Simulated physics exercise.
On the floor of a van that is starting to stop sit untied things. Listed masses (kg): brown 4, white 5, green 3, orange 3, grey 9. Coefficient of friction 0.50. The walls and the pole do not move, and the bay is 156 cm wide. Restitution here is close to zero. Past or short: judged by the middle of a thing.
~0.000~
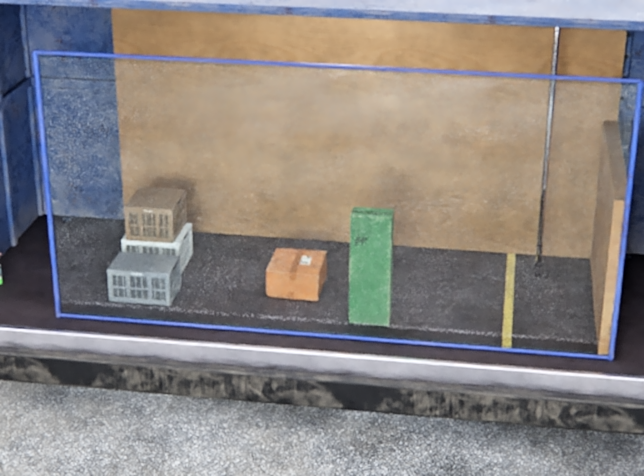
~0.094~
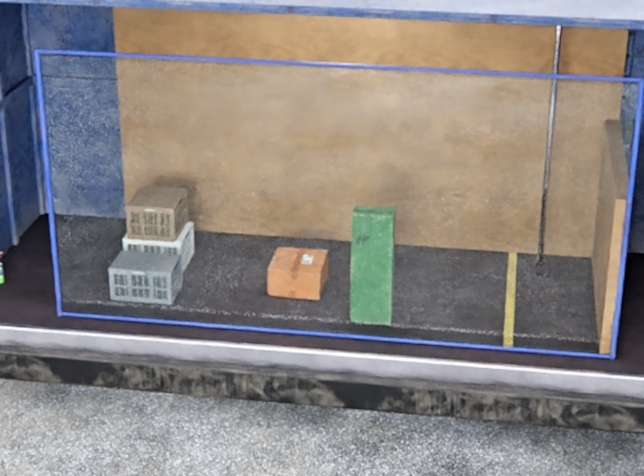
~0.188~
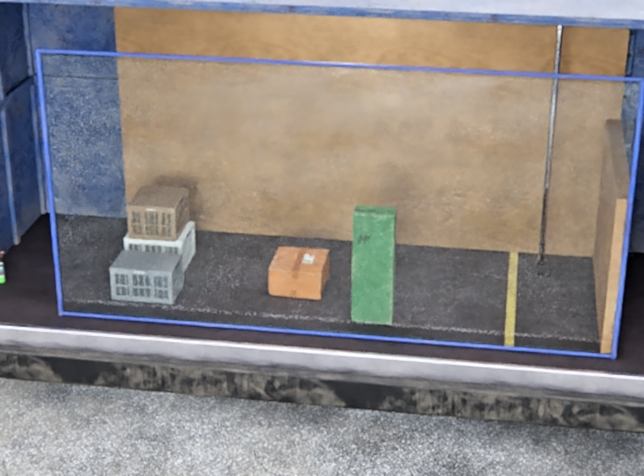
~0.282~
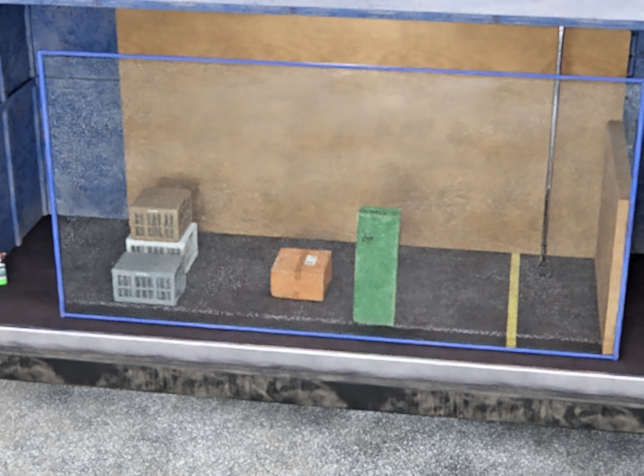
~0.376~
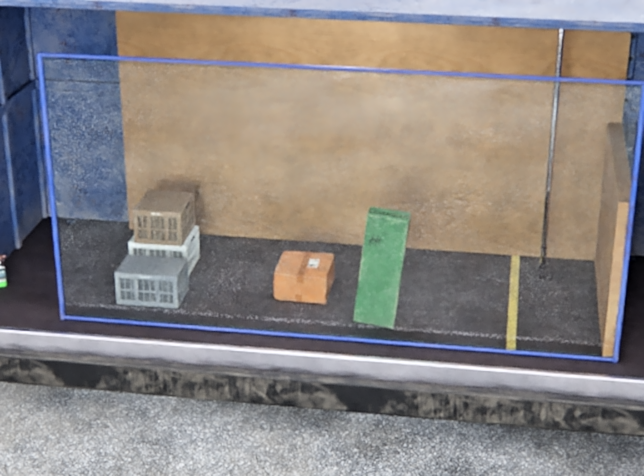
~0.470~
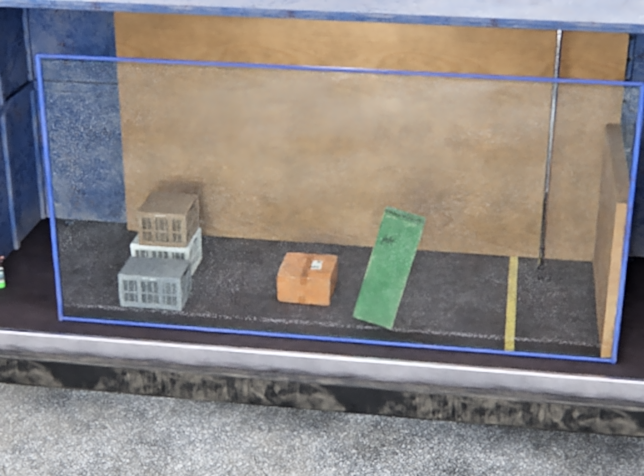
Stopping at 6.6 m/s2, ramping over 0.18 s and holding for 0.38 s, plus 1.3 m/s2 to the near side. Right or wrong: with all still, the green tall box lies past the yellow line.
Wrong.
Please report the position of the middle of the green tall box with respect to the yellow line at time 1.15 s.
Roughly 20 cm short.
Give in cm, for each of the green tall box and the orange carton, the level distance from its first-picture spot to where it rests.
For the green tall box it is 80, for the orange carton it is 30.
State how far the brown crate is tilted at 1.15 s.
It is tilted some 0°.
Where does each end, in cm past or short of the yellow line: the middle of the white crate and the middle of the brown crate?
White crate 240 short, brown crate 220 short.
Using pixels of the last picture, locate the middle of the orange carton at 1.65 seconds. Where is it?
In pixels of the last picture, somewhere around (341, 284).
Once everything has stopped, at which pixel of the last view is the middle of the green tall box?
Look roughly at (483, 315) in the final picture.
After 0.75 s the green tall box is 42 cm short of the yellow line, tilted 70°, near (450, 295) in the last picture's view.
After 1.15 s the green tall box is 19 cm short of the yellow line, tilted 90°, near (483, 315) in the last picture's view; the grey crate 228 cm short of the yellow line, tilted 0°.
After 1.65 s the green tall box is 19 cm short of the yellow line, tilted 90°, near (483, 315) in the last picture's view; the grey crate 228 cm short of the yellow line, tilted 0°.
When all is still (1.9 s), brown crate stops short of the yellow line; white crate stops short of the yellow line; green tall box stops short of the yellow line; orange carton stops short of the yellow line; grey crate stops short of the yellow line.
